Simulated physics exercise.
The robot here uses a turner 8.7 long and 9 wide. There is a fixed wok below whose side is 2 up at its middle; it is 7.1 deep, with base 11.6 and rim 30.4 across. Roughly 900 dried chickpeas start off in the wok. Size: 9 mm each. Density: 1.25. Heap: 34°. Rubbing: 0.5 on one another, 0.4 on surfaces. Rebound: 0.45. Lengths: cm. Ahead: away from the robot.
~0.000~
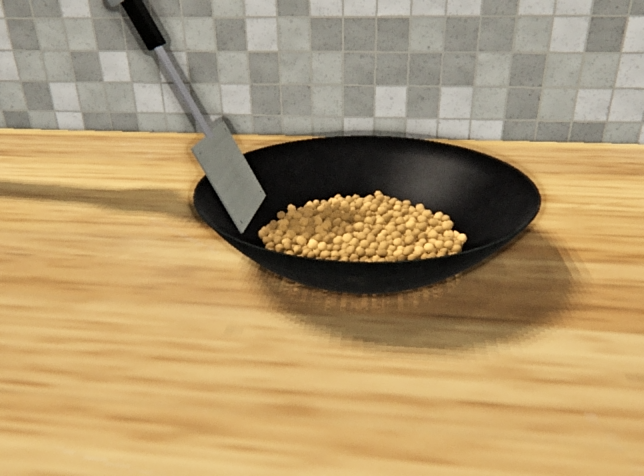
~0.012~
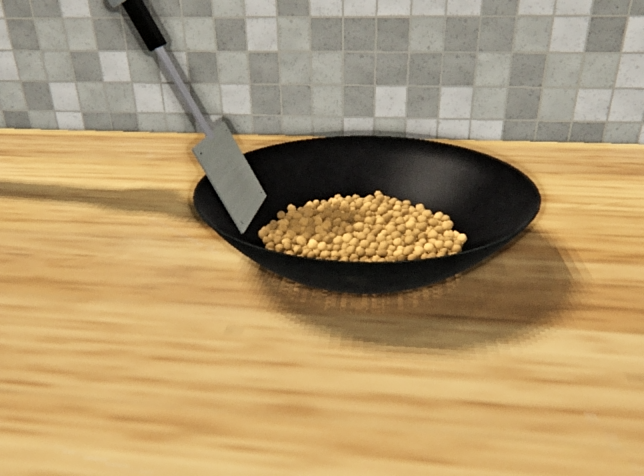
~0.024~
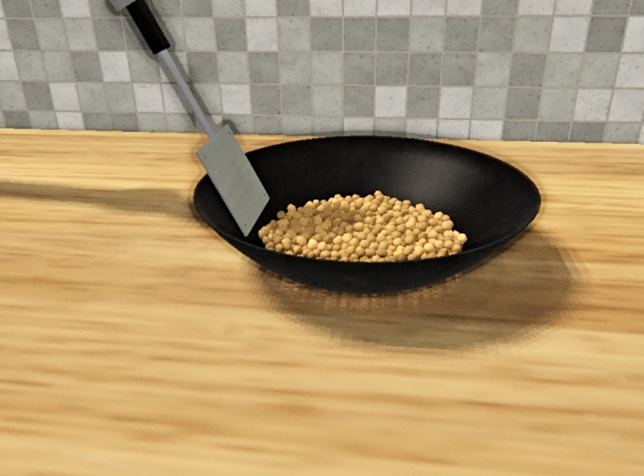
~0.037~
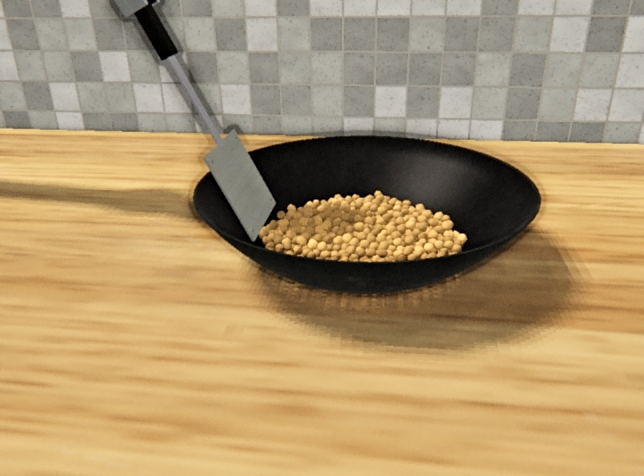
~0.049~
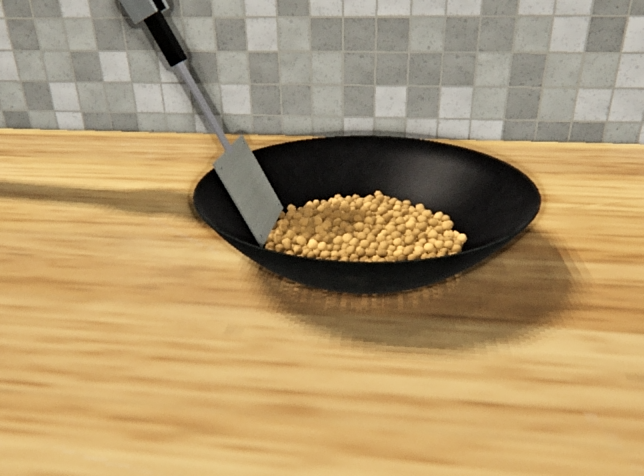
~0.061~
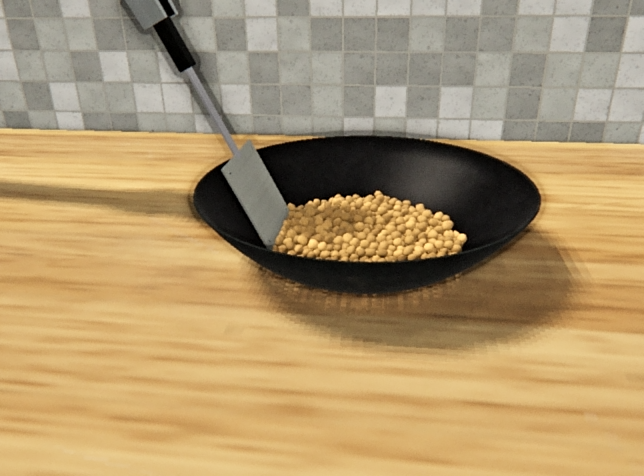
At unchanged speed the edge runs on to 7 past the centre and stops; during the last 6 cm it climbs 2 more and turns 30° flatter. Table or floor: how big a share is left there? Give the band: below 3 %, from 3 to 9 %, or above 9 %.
Below 3 %.
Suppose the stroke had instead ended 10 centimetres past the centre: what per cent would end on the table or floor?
Roughly 5 %.
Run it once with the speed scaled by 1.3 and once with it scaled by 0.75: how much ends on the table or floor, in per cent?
I'd expect close to 0 and then close to 0 percent.
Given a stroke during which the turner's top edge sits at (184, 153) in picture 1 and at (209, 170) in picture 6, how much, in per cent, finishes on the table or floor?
It works out to about 0 %, more or less.
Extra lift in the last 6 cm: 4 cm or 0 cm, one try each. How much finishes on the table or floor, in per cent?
Close to 0 and 0 percent respectively.
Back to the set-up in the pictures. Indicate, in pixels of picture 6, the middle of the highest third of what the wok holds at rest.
Pixel position: Approx. (467, 215).
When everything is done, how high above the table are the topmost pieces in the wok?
Some 7.0 cm above the table.
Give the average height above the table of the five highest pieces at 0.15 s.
I'd put it close to 5 cm.
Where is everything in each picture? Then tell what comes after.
In the first picture, turner top edge at (208, 134), sloping 64°; upper third of the load around (362, 231), from x 265 to 460, top at y 195; 900 in the wok.
In the second picture, turner top edge at (209, 134), sloping 64°; upper third of the load around (362, 231), from x 265 to 460, top at y 195.
In the third picture, turner top edge at (213, 137), sloping 64°; upper third of the load around (362, 231), from x 265 to 460, top at y 195.
In the fourth picture, turner top edge at (220, 142), sloping 64°; upper third of the load around (362, 231), from x 265 to 460, top at y 195.
In the fifth picture, turner top edge at (228, 148), sloping 64°; upper third of the load around (362, 231), from x 265 to 460, top at y 195.
In the sixth picture, turner top edge at (236, 153), sloping 64°; upper third of the load around (362, 231), from x 265 to 460, top at y 195; 900 in the wok.
After 0.15 s, sloping 64°, highest piece 6 above the table; 900 in the wok.
After 0.24 s, sloping 54°, highest piece 16 above the table; 899 in the wok, 1 on the blade or in flight.
After 0.48 s, sloping 34°, highest piece 7 above the table; 898 in the wok, 2 on the table or floor.
After 1.53 s, sloping 34°, highest piece 6 above the table; 898 in the wok, 2 on the table or floor.
At rest, 898 in the wok, 2 on the table or floor. That is 0 % on the table or floor.
